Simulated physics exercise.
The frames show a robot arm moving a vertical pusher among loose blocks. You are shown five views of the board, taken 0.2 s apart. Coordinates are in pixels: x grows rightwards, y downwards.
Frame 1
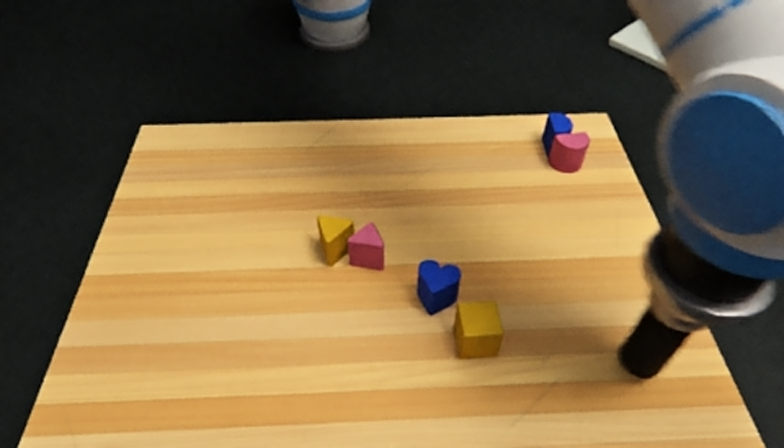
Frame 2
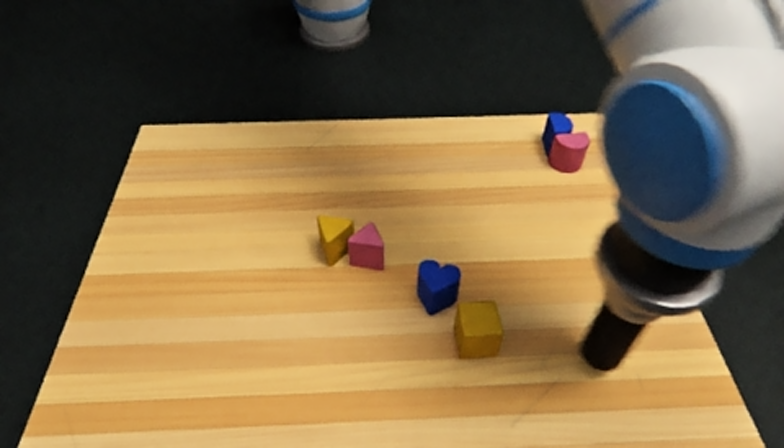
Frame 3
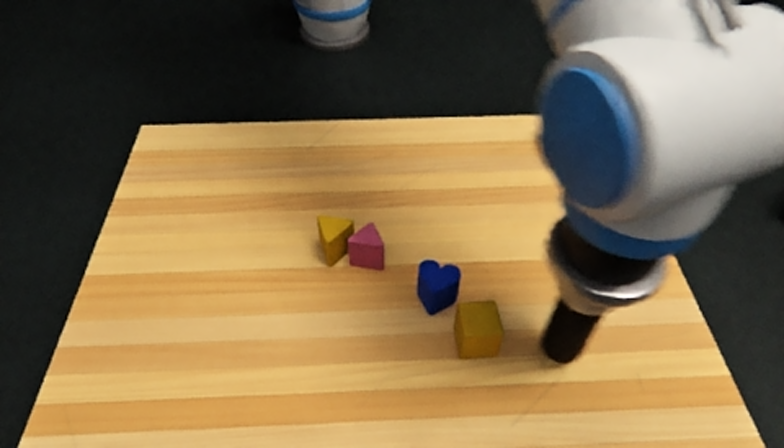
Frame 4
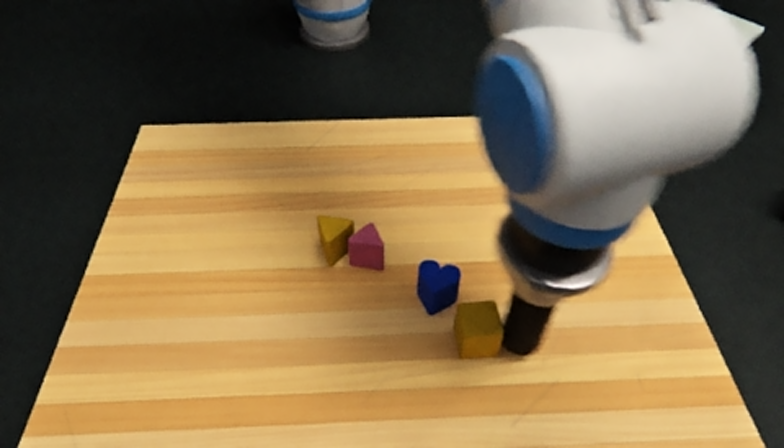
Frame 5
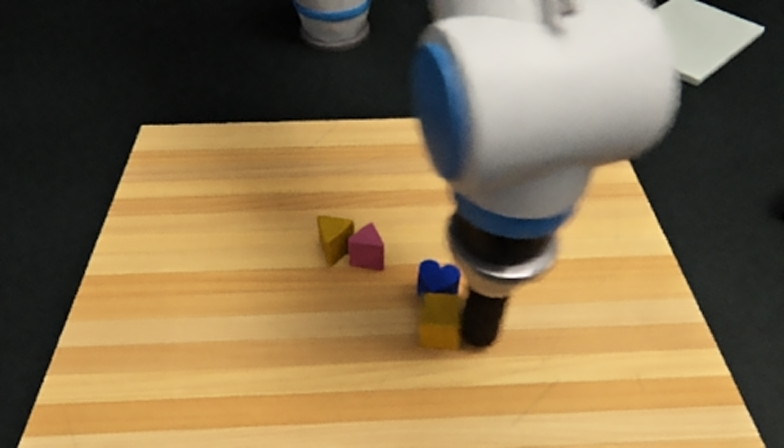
A white and blue robot arm with a dark, upright pusher reaches over a pale striped wooden board, seen from a fixed, raised view against a black surface. A yellow and a pink triangular block sit left of centre, a blue heart and yellow block near the middle, and blue and pink pieces at upper right. The pusher slides left, meets the yellow block and shoves it left, just below the heart.
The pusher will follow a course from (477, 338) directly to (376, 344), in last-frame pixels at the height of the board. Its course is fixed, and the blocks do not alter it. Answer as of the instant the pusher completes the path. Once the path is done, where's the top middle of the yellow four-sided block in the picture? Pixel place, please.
Its top middle is near (351, 294).
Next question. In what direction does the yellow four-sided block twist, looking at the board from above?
Clockwise from above.
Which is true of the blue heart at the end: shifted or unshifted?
My prediction: It remains in place.
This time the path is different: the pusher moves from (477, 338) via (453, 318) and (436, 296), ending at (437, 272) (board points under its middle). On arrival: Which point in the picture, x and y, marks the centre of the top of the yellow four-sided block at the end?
Final place: (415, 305).
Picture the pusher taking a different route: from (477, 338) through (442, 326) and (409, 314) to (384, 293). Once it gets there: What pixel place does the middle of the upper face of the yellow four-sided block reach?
Somewhere near (362, 300).
On the path given first. Halfway along, pusher at (428, 334); yellow four-sided block at (391, 303), turned 30° clockwise.
At the end, pusher at (376, 336); blue heart in place; yellow four-sided block at (351, 294), turned 55° clockwise.
